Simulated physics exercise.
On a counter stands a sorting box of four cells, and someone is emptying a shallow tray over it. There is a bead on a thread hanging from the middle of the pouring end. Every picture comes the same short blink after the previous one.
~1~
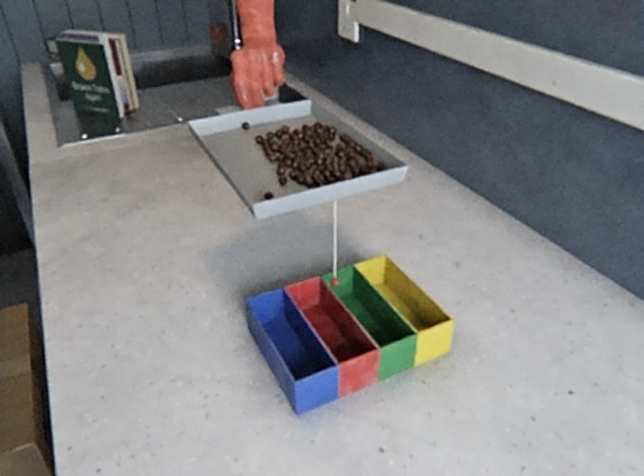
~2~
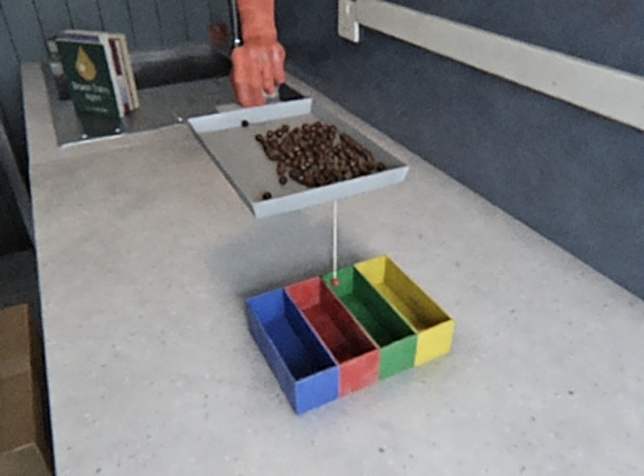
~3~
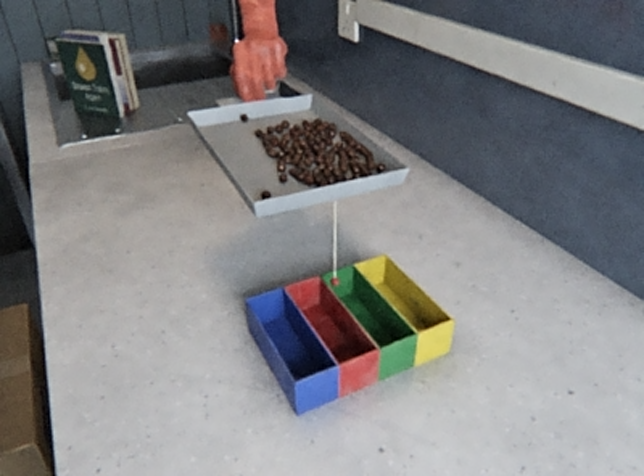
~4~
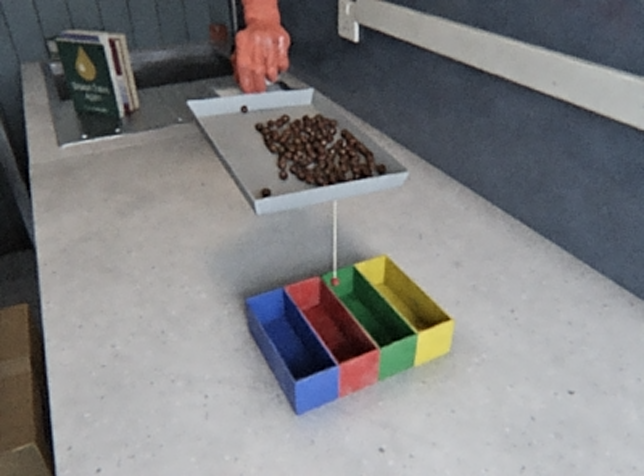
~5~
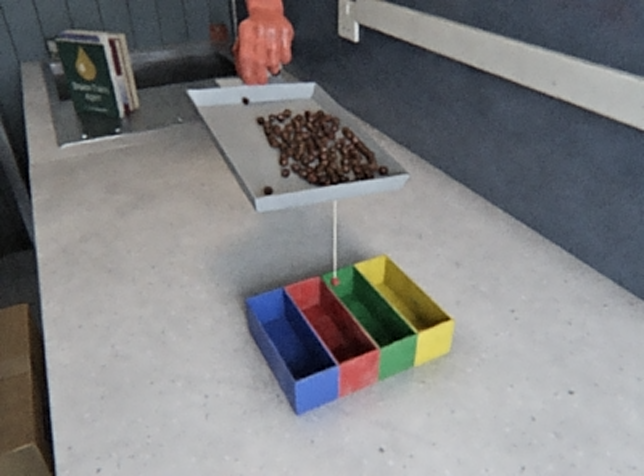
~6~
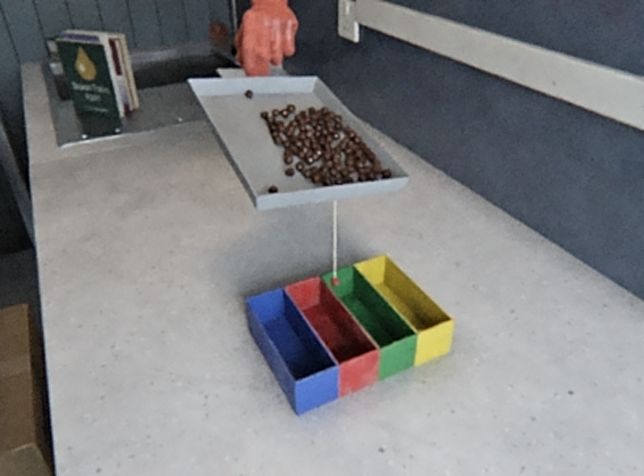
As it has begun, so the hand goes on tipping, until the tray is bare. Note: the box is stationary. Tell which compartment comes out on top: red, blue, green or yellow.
It is yellow that comes out on top.
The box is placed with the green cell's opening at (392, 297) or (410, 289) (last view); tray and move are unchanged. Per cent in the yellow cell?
Respectively 60 percent and 20 percent.
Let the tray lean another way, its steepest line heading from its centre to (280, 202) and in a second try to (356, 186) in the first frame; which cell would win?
Case 1 - the cell in blue. Case 2 - the yellow cell.
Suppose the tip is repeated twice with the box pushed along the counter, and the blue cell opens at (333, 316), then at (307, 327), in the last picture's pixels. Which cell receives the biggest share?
You'd see the cell in green win the first time and yellow win the second.
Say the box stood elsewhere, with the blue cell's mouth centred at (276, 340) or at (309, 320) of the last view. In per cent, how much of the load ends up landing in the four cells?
You'd see around 30 per cent and then around 90 per cent.
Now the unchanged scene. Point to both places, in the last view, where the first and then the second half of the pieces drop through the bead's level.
I'd place the first part at (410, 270) and the rest at (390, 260).
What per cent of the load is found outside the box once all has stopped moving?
Roughly 40 percent of the load.
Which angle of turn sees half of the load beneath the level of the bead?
It is at around 85 degrees by then.
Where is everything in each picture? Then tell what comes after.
In the first frame, corners of the pouring end at (256, 202) and (403, 165), level; middle of the load at (321, 156), chocolate balls; bead on its thread at (335, 281); blue cell at (317, 388); red cell at (359, 371); green cell at (398, 355); yellow cell at (434, 340).
In the second frame, corners of the pouring end at (256, 201) and (403, 165), level; middle of the load at (321, 155).
In the third frame, corners of the pouring end at (256, 200) and (404, 167), tipped barely, lowest at the right corner; middle of the load at (321, 154).
In the fourth frame, corners of the pouring end at (257, 197) and (404, 170), tipped a little, lowest at the right corner; middle of the load at (322, 151).
In the fifth frame, corners of the pouring end at (259, 195) and (405, 173), tipped a little, lowest at the right corner; middle of the load at (323, 149).
In the sixth frame, corners of the pouring end at (260, 193) and (405, 175), tipped a little, lowest at the right corner; middle of the load at (328, 149), nearly all on the move; blue cell at (317, 388); red cell at (359, 371); green cell at (398, 355); yellow cell at (434, 340).
Soon after the last picture, tray tipped steeply; all on the tray.
A little later, tray tipped right over; a stray few on the tray; about half in the yellow cell; a stray few in the green cell; about a third falling or outside the box.
Later still, tray tipped past a quarter turn; about two thirds in the yellow cell; a stray few in the green cell; about a third falling or outside the box.
By the end, tray tipped past a quarter turn; about two thirds in the yellow cell; a stray few in the green cell; none in the blue cell; none in the red cell; about a third outside the box.
